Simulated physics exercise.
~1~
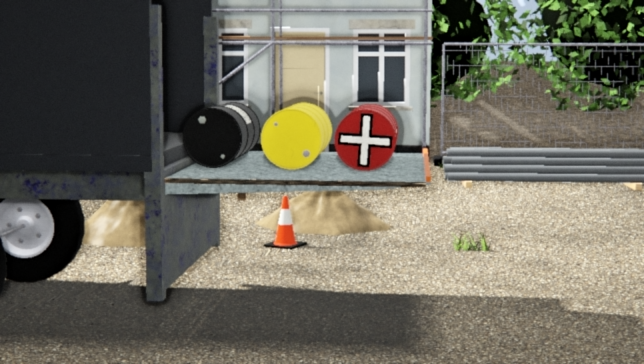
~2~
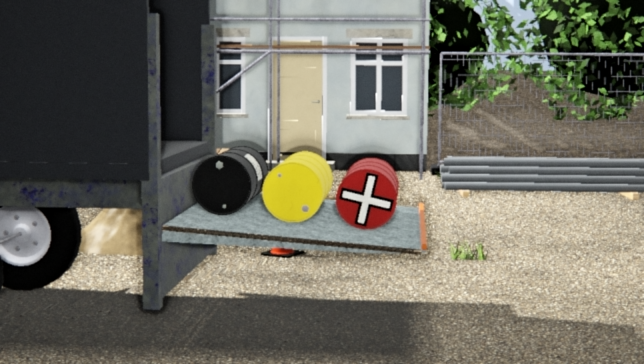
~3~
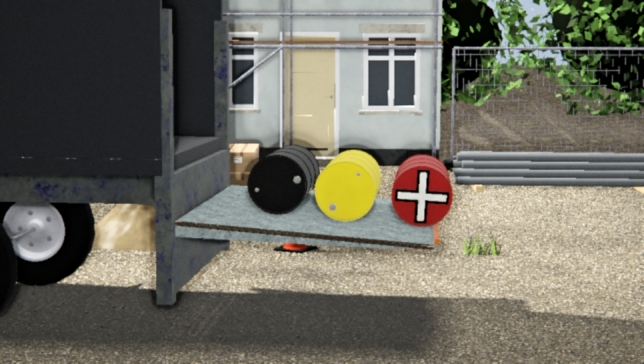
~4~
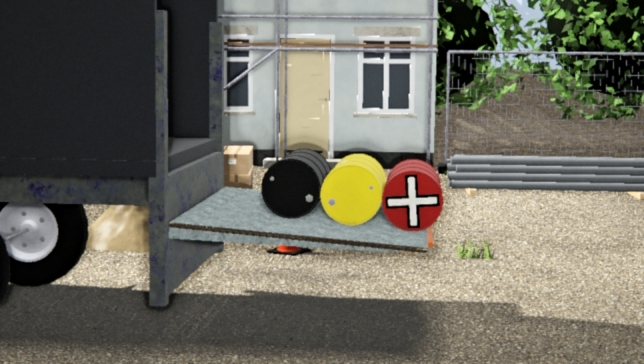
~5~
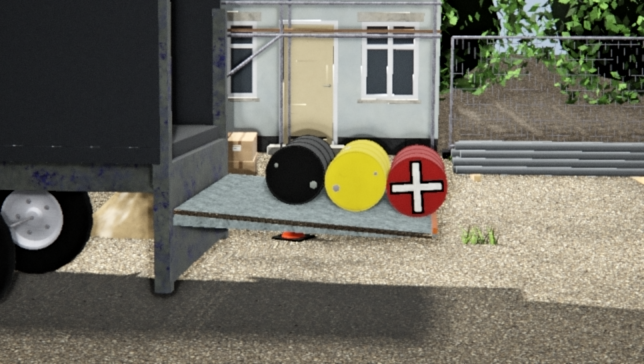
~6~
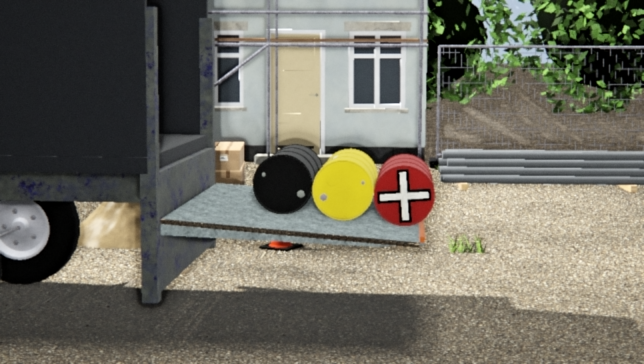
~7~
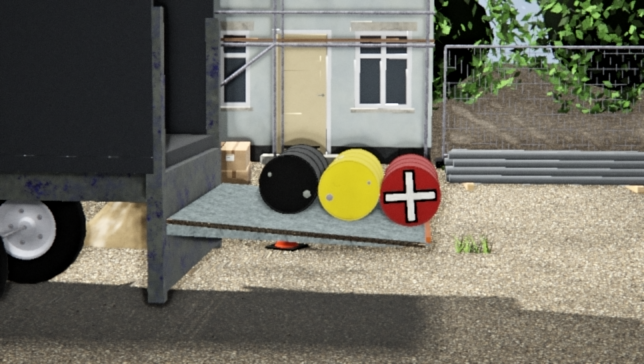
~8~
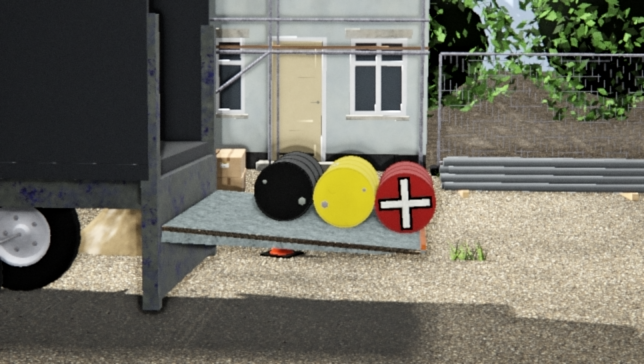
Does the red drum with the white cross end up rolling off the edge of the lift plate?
No, the red drum is held back at the edge and stays on the plate, with the yellow one still on it too.
